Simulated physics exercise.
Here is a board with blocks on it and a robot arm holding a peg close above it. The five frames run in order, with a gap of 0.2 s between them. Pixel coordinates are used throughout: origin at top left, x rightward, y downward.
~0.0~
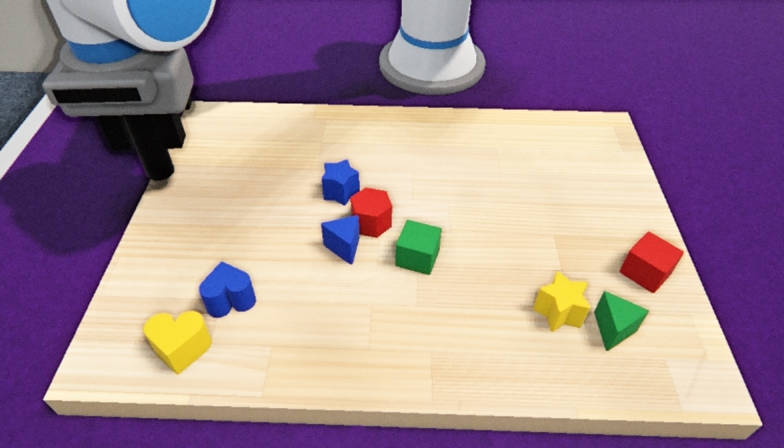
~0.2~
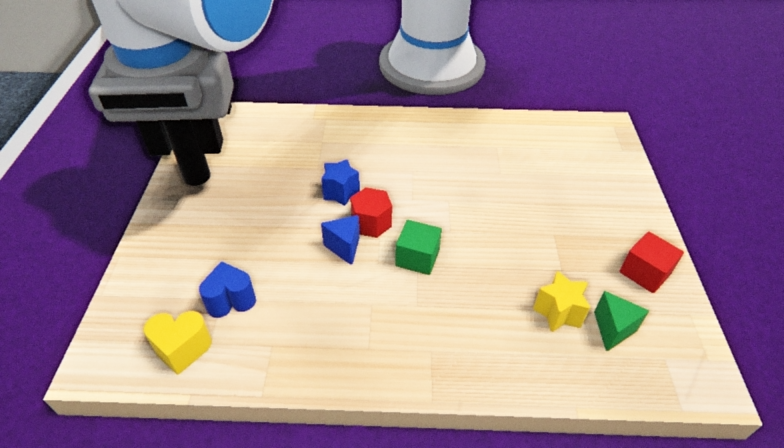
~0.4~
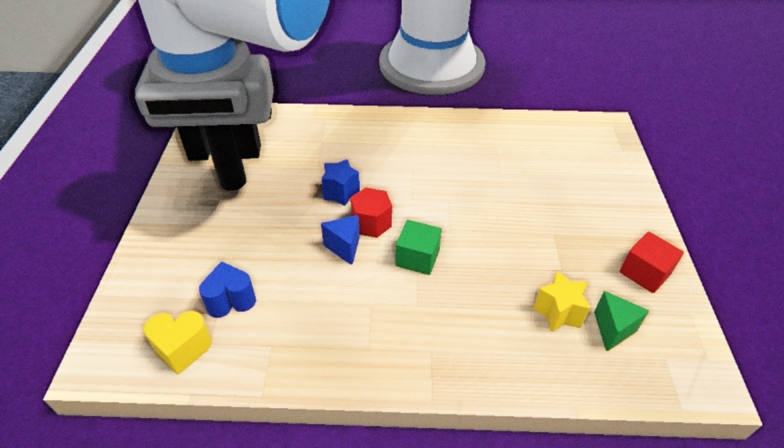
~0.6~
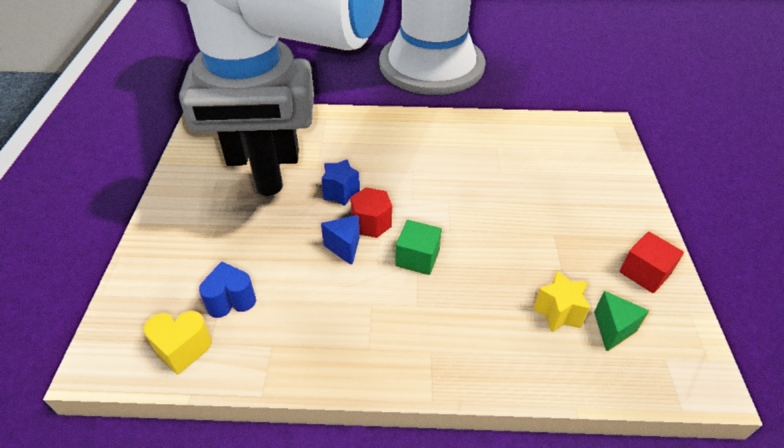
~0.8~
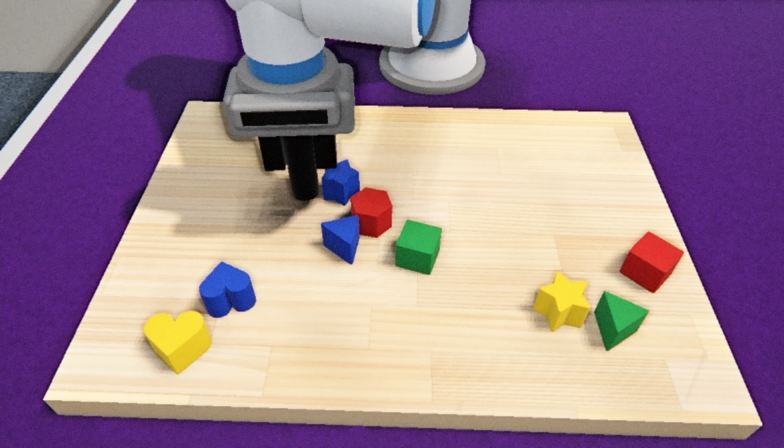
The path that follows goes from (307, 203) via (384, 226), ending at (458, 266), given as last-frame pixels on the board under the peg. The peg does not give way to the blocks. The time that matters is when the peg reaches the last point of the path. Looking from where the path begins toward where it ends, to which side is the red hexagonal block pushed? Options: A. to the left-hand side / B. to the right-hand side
My pick is A.
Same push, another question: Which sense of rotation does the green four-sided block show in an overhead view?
Seen from overhead, it turns clockwise.
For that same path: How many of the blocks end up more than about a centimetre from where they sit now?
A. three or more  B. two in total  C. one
Letter A.
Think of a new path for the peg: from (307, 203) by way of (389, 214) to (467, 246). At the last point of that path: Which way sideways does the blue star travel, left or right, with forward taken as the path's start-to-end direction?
Over to the left.
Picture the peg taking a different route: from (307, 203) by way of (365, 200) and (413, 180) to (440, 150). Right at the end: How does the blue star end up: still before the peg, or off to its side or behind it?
The peg will have lost it.
What follows on the original path. One third of the way, peg (359, 207); blue star (355, 172), turned 70° anticlockwise; red hexagonal block (391, 206).
Two thirds of the way, peg (410, 228); blue star (355, 172), turned 70° anticlockwise; red hexagonal block (445, 214), turned 55° anticlockwise; green four-sided block (439, 244), turned 70° clockwise.
At the end, peg (460, 255); blue star (355, 172), turned 70° anticlockwise; blue triangle not moved; red hexagonal block (466, 216), turned 95° anticlockwise; green four-sided block (470, 273), turned 80° clockwise.
